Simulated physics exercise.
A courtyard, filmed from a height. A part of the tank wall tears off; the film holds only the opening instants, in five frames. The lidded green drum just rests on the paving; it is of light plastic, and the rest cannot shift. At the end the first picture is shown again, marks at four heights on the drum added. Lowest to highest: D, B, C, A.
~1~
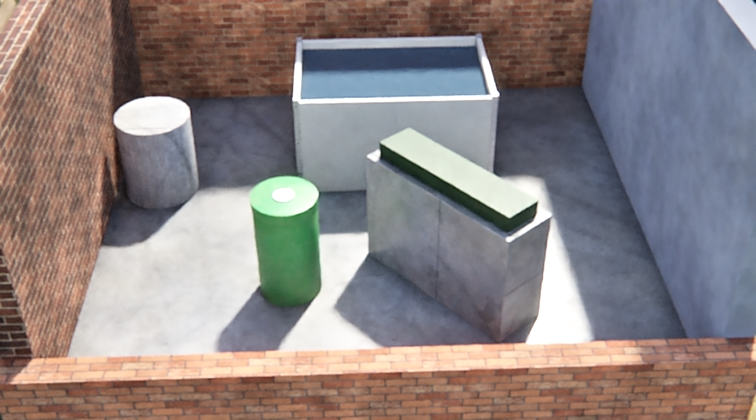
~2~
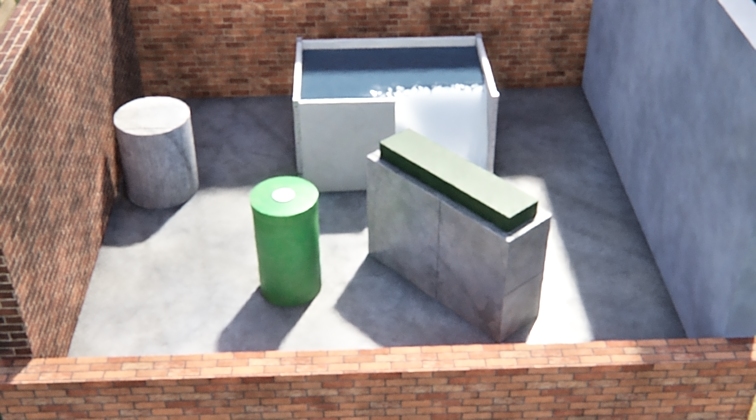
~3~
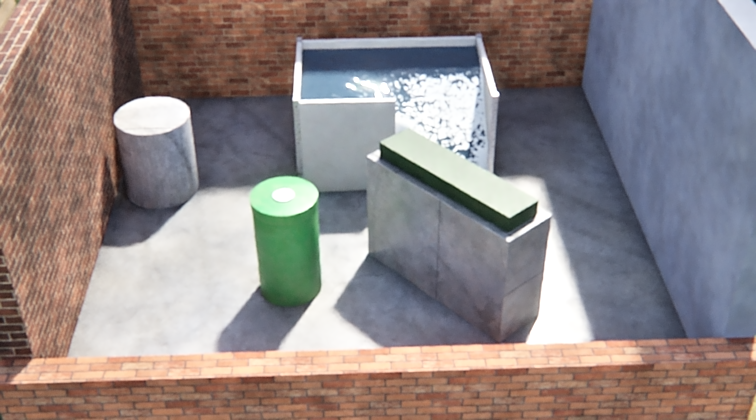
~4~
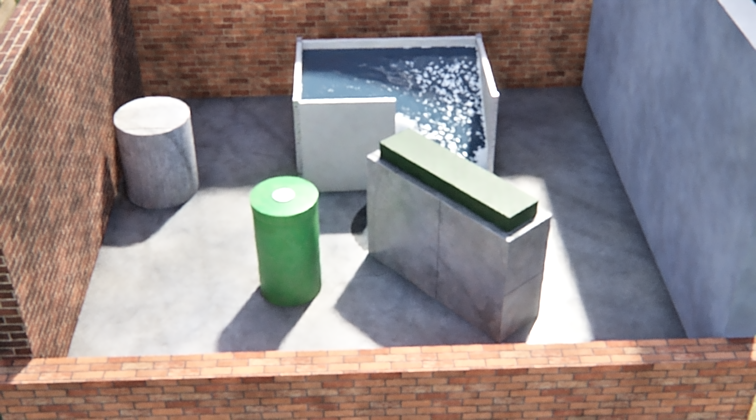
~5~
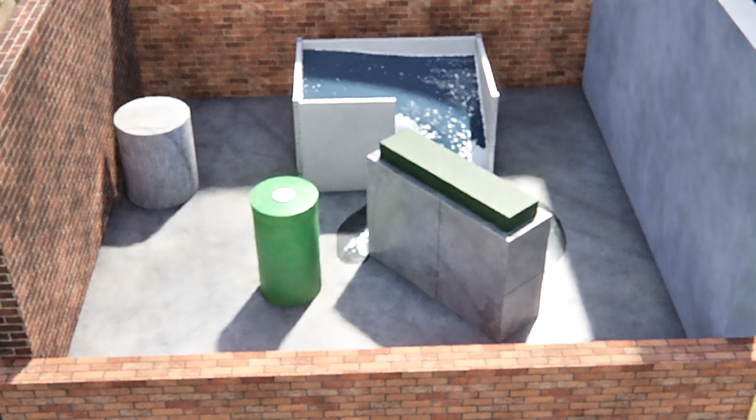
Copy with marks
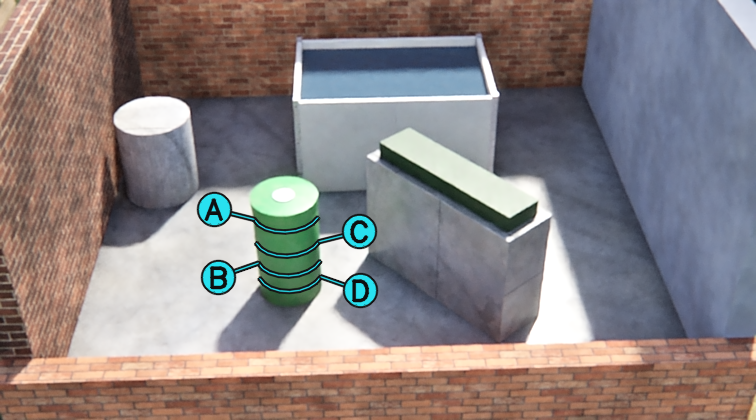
A large white tank full of dark blue water stands against the back brick wall of a walled grey yard, seen from a height by a still camera. A pale grey cylinder stands at left, a green drum near the middle, and a grey block topped with a dark green slab right of it. The tank's front opens on the right, its water churns and drops, and some spreads around the block.
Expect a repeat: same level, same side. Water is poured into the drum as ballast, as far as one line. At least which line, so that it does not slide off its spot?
That is level D.
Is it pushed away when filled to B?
No, that is safe.
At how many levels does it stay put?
All four.
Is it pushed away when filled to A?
No, not at all.
On the marked copy, A at (285, 232); B at (288, 276); C at (287, 256); D at (289, 291); from the bottom up D, B, C, A.
Choosing A, it does not move.
Choosing B, it does not move.
Choosing C, it does not move.
Choosing D, it does not move.
